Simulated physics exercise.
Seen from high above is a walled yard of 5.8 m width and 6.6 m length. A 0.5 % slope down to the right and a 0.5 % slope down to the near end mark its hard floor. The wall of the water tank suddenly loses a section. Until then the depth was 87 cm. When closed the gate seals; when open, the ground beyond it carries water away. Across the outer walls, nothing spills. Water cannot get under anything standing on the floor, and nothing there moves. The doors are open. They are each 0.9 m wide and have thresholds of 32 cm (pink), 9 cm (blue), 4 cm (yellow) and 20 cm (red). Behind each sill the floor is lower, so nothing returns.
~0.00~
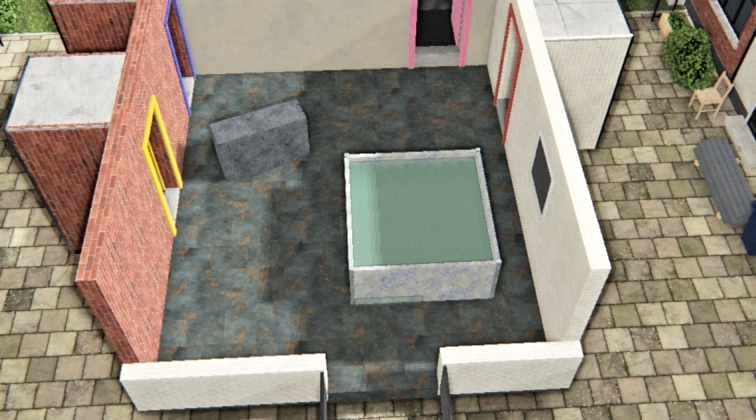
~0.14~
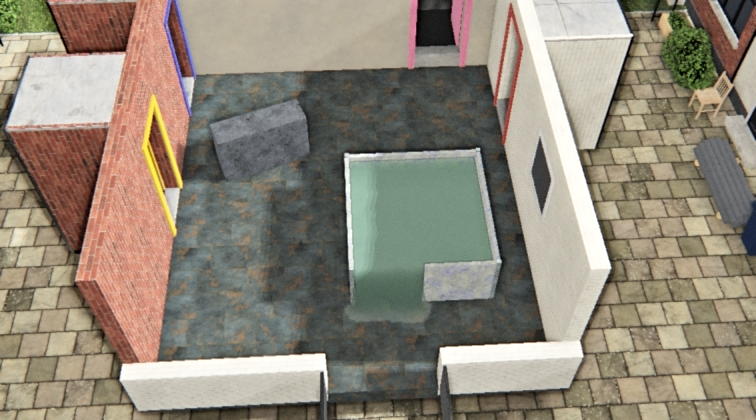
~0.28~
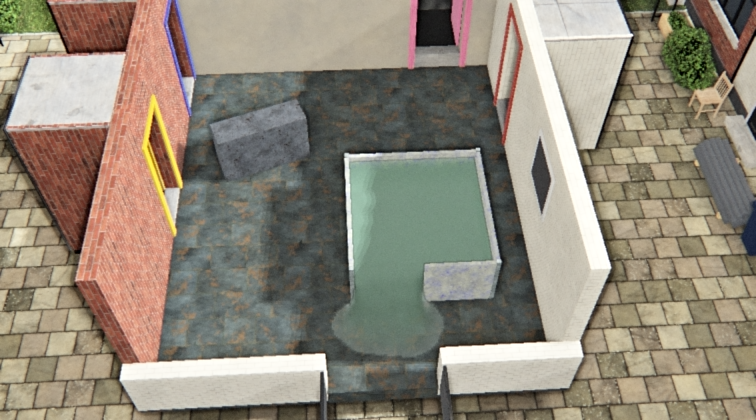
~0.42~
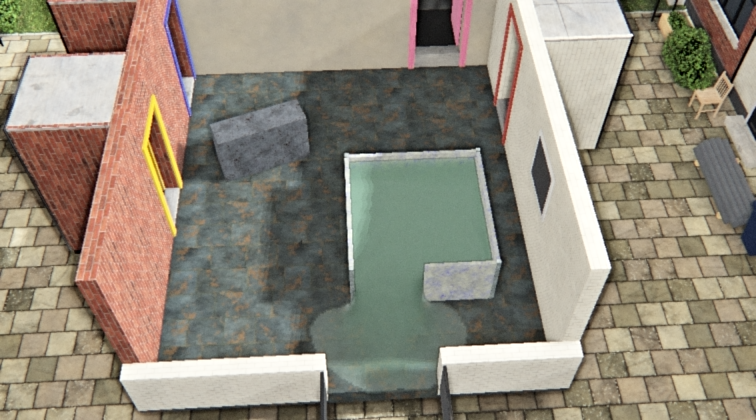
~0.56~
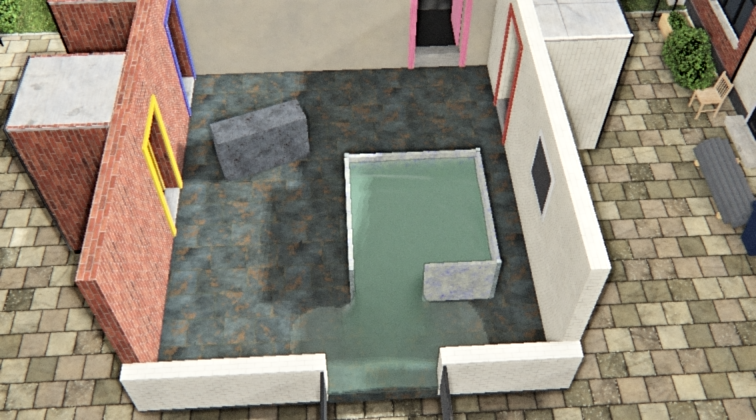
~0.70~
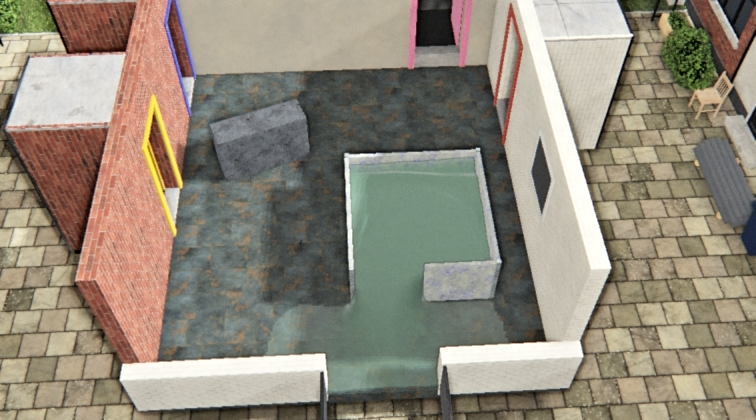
At the start, still green water fills a rectangular tank inside a walled yard with a dark floor and a grey block. Part of the tank's near wall disappears, and water pours through the gap in a rounded tongue. It reaches the opening in the front wall and spreads sideways across the floor.
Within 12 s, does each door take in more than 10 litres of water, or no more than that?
In that time the pink door takes in no more, the blue door takes in no more, the yellow door takes in no more, the red door takes in no more.
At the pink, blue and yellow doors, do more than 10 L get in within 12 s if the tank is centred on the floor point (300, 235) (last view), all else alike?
Checking the limit: Pink is within it, blue is beyond it and yellow is beyond it.
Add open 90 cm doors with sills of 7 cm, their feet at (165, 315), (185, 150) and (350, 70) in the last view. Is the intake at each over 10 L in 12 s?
Result in order - more than that, not enough, not enough.
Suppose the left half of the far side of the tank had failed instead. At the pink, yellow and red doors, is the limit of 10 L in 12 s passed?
Then: Pink not over, yellow over, red not over.
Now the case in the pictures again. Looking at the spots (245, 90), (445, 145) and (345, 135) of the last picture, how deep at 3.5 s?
I'd read it as roughly 0, 0 and 0 cm, in that order.
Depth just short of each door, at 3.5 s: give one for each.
In cm: Pink 0, blue 0, yellow 3, red 0.
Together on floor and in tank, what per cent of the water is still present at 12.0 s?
I'd say close to 32 percent is still there.
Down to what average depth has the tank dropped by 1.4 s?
The average depth is around 59 cm.
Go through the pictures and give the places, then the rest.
The first frame shows still water, 87 cm deep, in the water tank at (418, 209).
In the second frame, the front is at (348, 308), 0.6 m from the gap at (389, 287); 0.3 m2 of floor is under water; 87 cm left at the back of the water tank.
In the third frame, water pours out at (389, 290) and has run 1.0 m, to (426, 346); typically 14 cm deep outside, 87 cm at the water tank's back.
In the fourth frame, the front is at a hidden place, 1.5 m from the gap at (389, 291); 2.5 m2 of floor is under water; 86 cm left at the back of the water tank.
In the fifth frame, water pours out at (389, 291) and has run 1.8 m, to a hidden place; typically 8 cm deep outside, 81 cm at the water tank's back.
In the sixth frame, the front is at a hidden place, 2.1 m from the gap at (389, 290); 3.9 m2 of floor is under water; 74 cm left at the back of the water tank.
After 1.4 s water covers 15 % of the floor and is deepest (48 cm) near (375, 310); pink door not reached, blue door not reached, yellow door not reached, red door not reached.
After 2.2 s water covers 25 % of the floor and is deepest (35 cm) near (375, 310); pink door not reached, blue door not reached, yellow door not reached, red door not reached.
After 3.5 s water covers 40 % of the floor and is deepest (26 cm) near (375, 310); pink door not reached, blue door not reached, yellow door 3 cm at the sill, 0 L in, red door not reached.
After 7.0 s water covers 75 % of the floor and is deepest (14 cm) near (375, 310); pink door 4 cm at the sill, 0 L in, blue door 3 cm at the sill, 0 L in, yellow door 2 cm at the sill, 0 L in, red door 3 cm at the sill, 0 L in.
After 12.0 s water covers 95 % of the floor and is deepest (6 cm) near (330, 377); pink door 4 cm at the sill, 0 L in, blue door 2 cm at the sill, 0 L in, yellow door 2 cm at the sill, 0 L in, red door 4 cm at the sill, 0 L in.
